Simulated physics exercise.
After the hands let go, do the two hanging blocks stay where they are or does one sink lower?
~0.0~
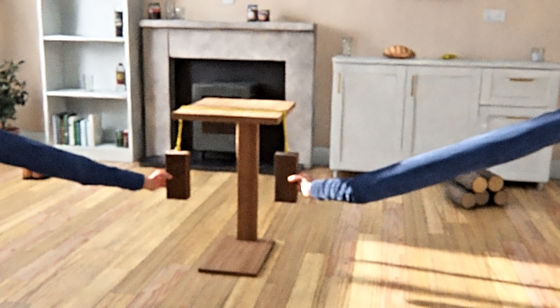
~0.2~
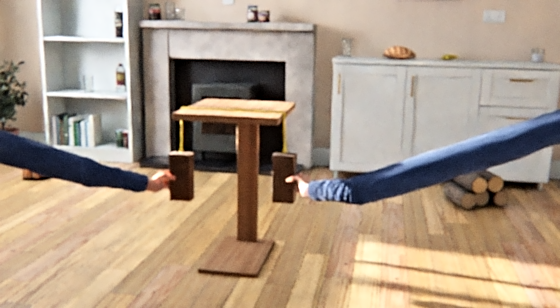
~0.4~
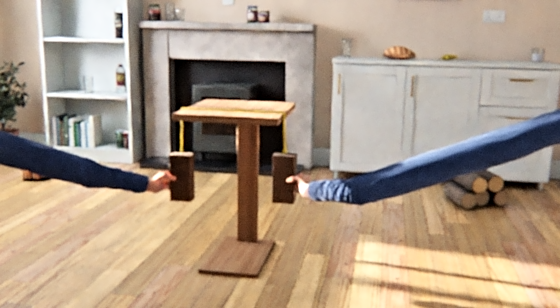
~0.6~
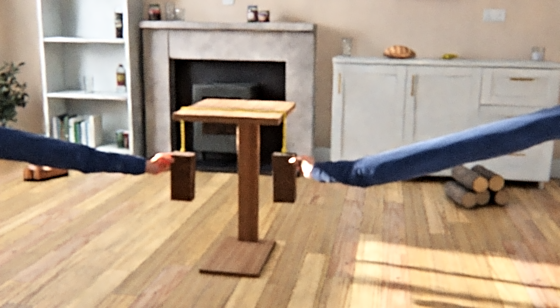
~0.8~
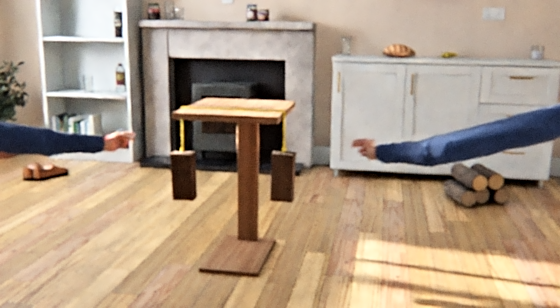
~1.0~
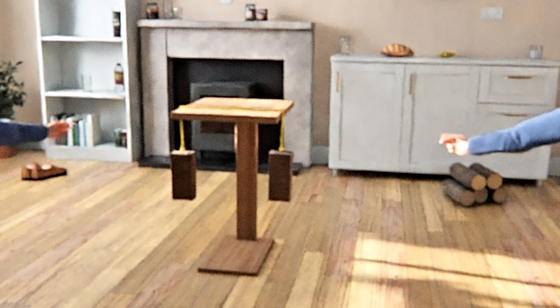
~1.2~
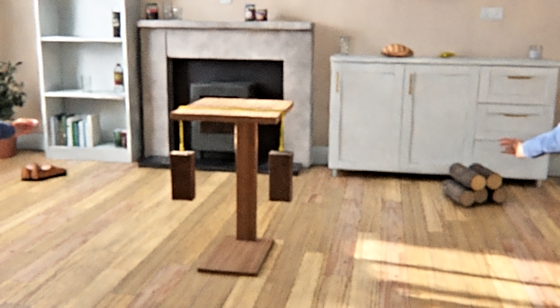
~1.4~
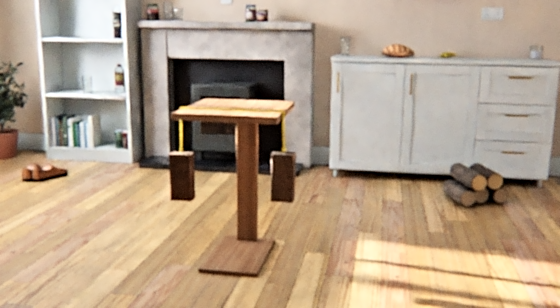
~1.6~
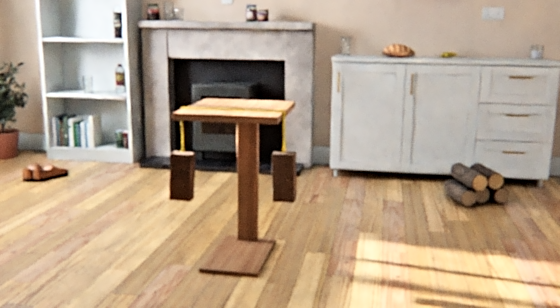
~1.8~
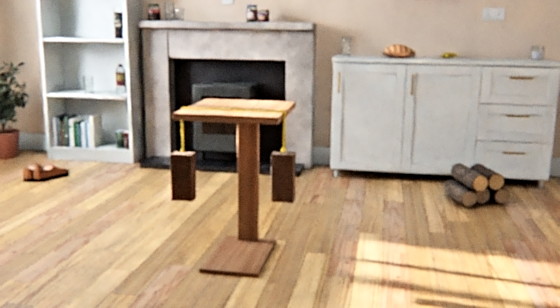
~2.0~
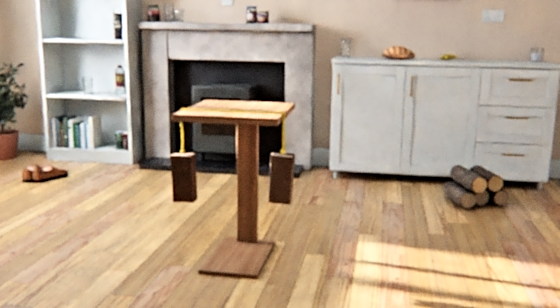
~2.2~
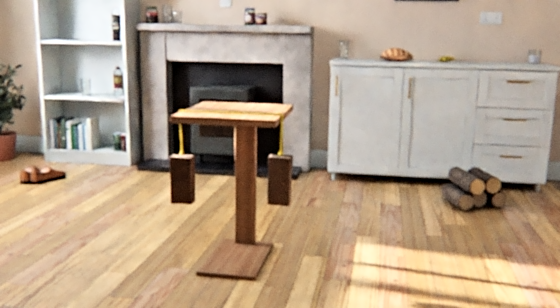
The two blocks stay where they are, hanging at the same height on either side of the table.
Two hands release the wooden blocks hanging beside a small table, and both blocks stay level.
